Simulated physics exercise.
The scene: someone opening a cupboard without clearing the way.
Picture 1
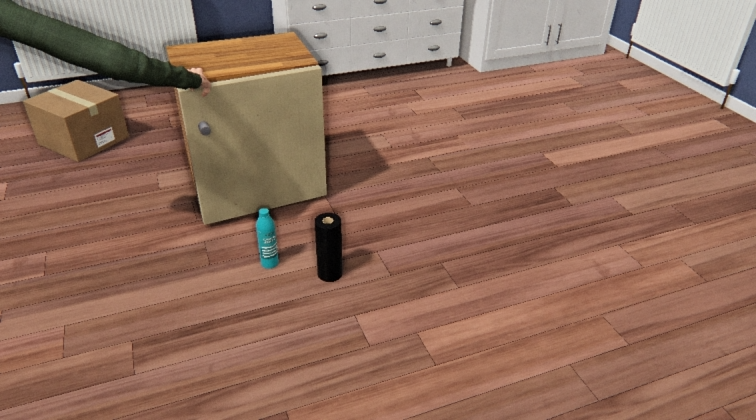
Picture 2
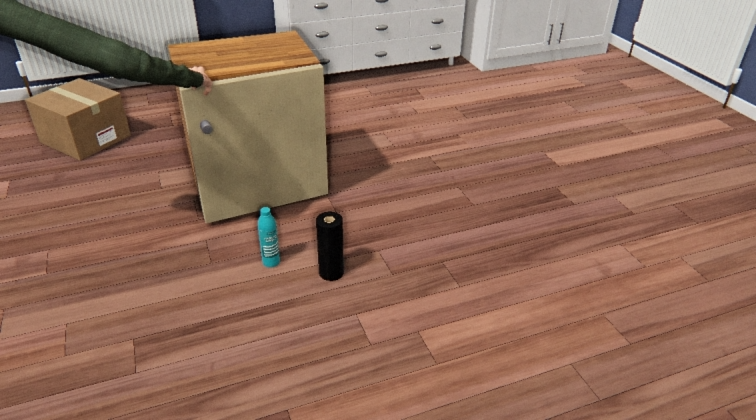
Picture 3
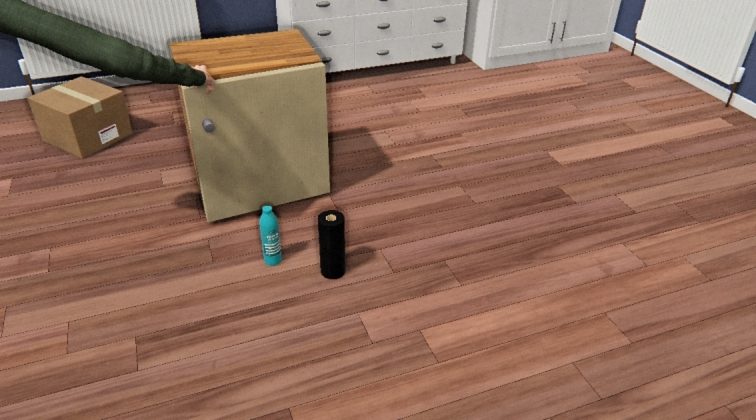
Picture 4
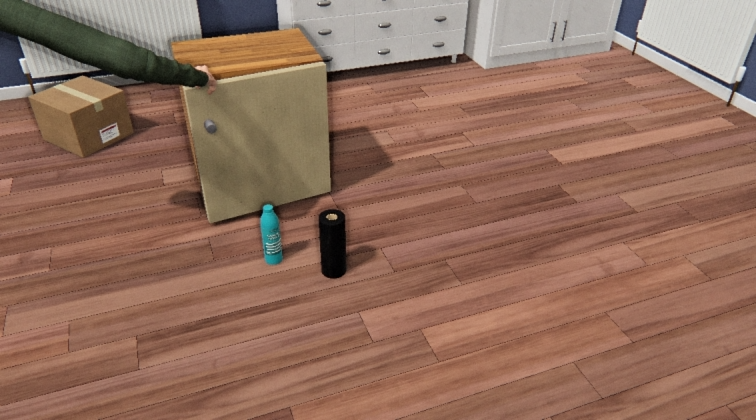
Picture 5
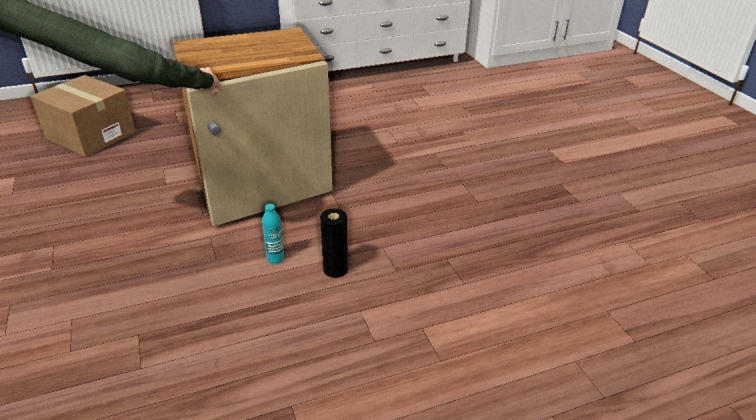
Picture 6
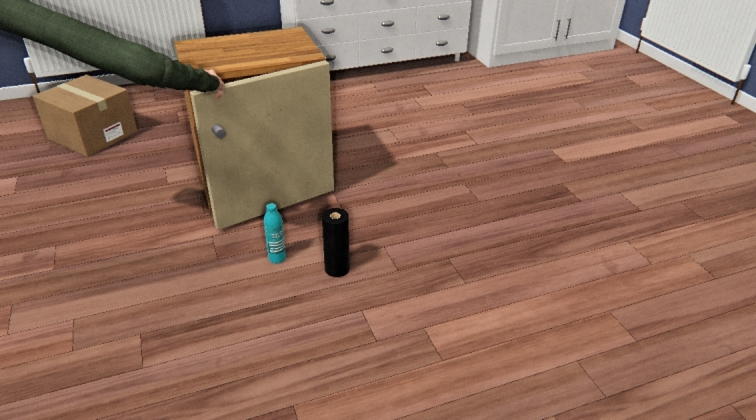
An arm in a dark green sleeve reaches in from the upper left to a small beige-doored cupboard with a wooden top, seen from above in a wood-floored room. A turquoise bottle and, to its right, a black roll stand before it, with a cardboard box at left and white drawers behind. The hand slowly pulls the door slightly open, while the view drifts very slightly.
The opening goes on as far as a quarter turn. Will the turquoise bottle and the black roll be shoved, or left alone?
As it turns out, the turquoise bottle gets shoved and the black roll gets shoved.
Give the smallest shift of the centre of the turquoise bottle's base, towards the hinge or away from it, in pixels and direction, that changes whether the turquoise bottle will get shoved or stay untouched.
About 20 pixels down.
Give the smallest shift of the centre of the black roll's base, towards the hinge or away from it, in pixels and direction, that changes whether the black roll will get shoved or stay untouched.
A shift of 16 pixels, going down.
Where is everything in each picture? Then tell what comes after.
In the first frame, door 4° open; turquoise bottle (267, 238); black roll (329, 248); door (262, 150).
In the second frame, door 4° open; black roll (331, 247); door (263, 149).
In the third frame, door 4° open; turquoise bottle (270, 235); door (265, 147).
In the fourth frame, door 6° open; black roll (333, 245); door (267, 147).
In the fifth frame, door 9° open; turquoise bottle (273, 234); door (270, 148).
In the sixth frame, door 12° open; turquoise bottle (274, 233); black roll (336, 243); door (273, 150).
Then, 1.16 s after the last picture, door 60° open; turquoise bottle moved well along near (313, 243); black roll at rest near (336, 243).
Then, 1.50 s after the last picture, door 74° open; turquoise bottle moved well along near (346, 245); black roll moved about its own width near (368, 244).
Then, 1.70 s after the last picture, door 82° open; turquoise bottle moved well along near (365, 243); black roll moved well along near (388, 244).
At rest, the turquoise bottle is pushed along, near (383, 240); the black roll is pushed along, near (404, 244).
